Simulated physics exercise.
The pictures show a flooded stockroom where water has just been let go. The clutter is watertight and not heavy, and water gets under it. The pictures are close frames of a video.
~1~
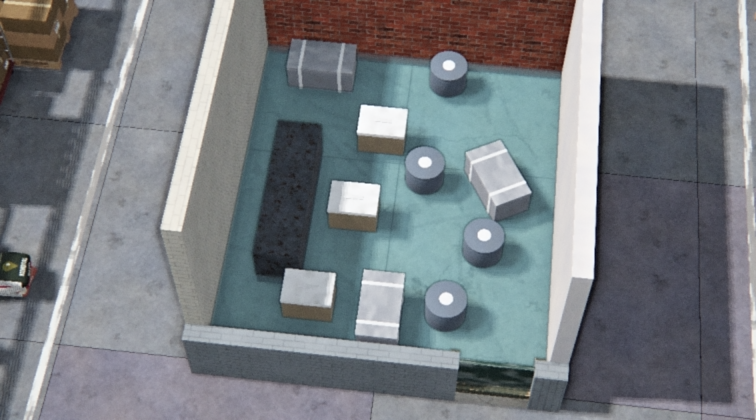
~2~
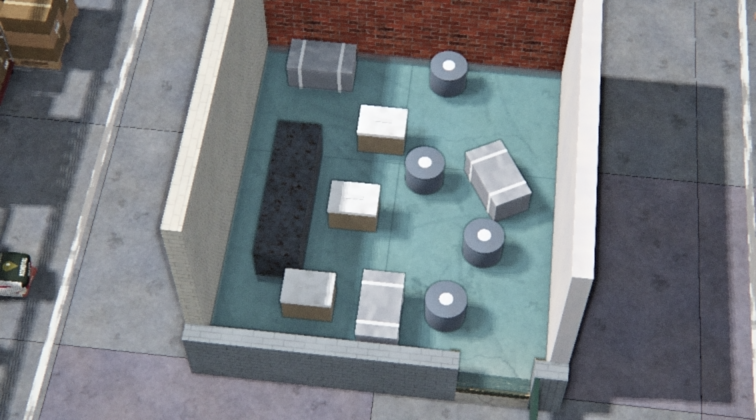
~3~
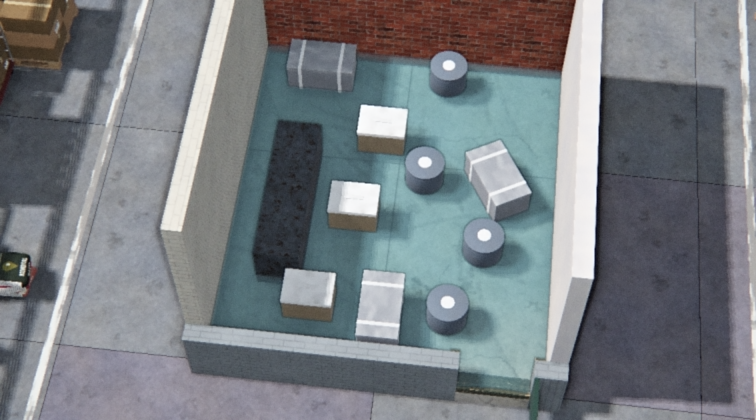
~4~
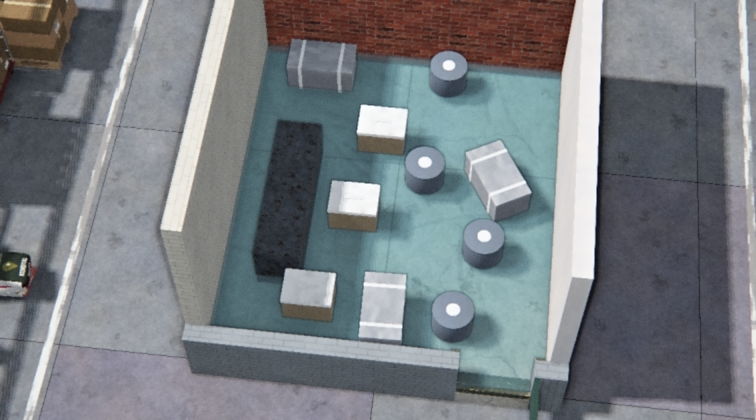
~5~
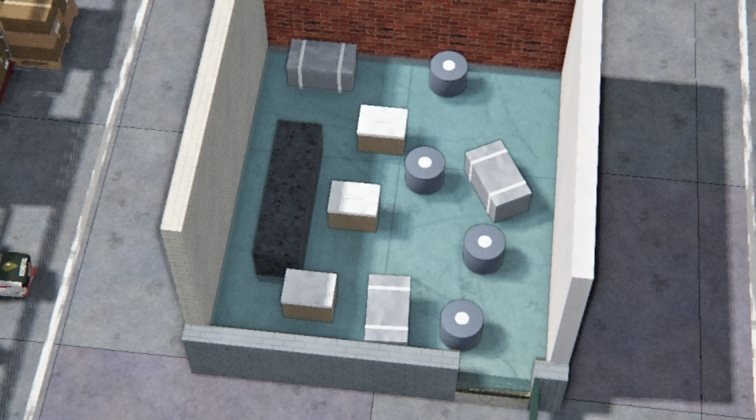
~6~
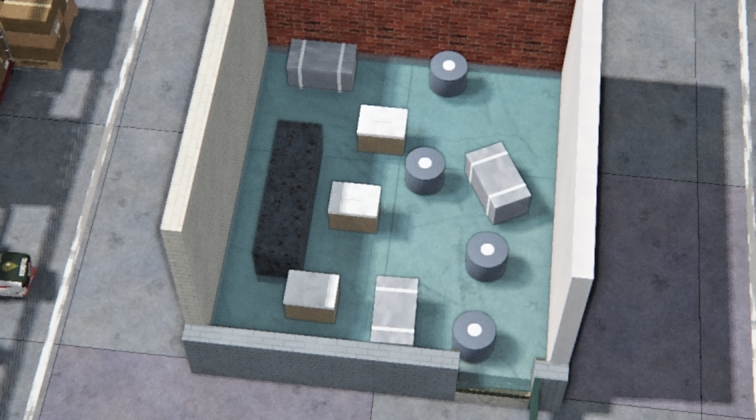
A round grey tub near the front opening drifts slightly forward and right, then nearby objects shift slightly.
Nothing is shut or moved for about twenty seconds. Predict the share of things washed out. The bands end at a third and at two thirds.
That comes to not even a third.
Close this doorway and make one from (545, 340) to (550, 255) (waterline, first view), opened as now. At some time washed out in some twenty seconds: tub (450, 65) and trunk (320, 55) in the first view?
In turn: Kept in, kept in.
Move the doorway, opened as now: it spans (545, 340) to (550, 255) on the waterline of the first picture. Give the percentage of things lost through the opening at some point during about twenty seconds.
I make it 70 per cent.
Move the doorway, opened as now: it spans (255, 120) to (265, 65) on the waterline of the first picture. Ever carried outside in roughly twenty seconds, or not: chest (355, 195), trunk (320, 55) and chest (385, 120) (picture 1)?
In that order: Out, out, carried outside.
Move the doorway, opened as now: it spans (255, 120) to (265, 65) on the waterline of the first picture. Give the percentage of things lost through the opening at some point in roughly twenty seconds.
Near 50 in a hundred.
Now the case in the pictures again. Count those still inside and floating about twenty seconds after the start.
That makes 9.
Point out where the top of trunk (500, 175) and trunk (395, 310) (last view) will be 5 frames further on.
At about (504, 202) and (443, 315).
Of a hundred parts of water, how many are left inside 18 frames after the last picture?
Some 78 per cent.
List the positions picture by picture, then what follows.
In the first frame, a tub at (446, 299) floats; a tub at (484, 236) floats; 0 of 10 have shifted.
In the second frame, a tub at (446, 299) floats; a tub at (484, 236), afloat; 0 of 10 have shifted.
In the third frame, a tub at (448, 303), afloat, close to its start; a tub at (484, 236), afloat; 0 of 10 have shifted.
In the fourth frame, a tub at (453, 310) floats, close to its start; a tub at (484, 236) floats; 1 of 10 have shifted.
In the fifth frame, a tub at (462, 319) floats, close to its start; a tub at (485, 242) floats, close to its start; 3 of 10 have shifted.
In the sixth frame, a tub at (475, 330), afloat, a stride from its start; a tub at (487, 250) floats, close to its start; 3 of 10 have shifted.
A moment on, 1 of 10 are out; 9 afloat.
Next, 1 of 10 are out; 9 afloat.
Later, 1 of 10 are out; 9 afloat.
In the end, 1 of 10 are out; 9 afloat.
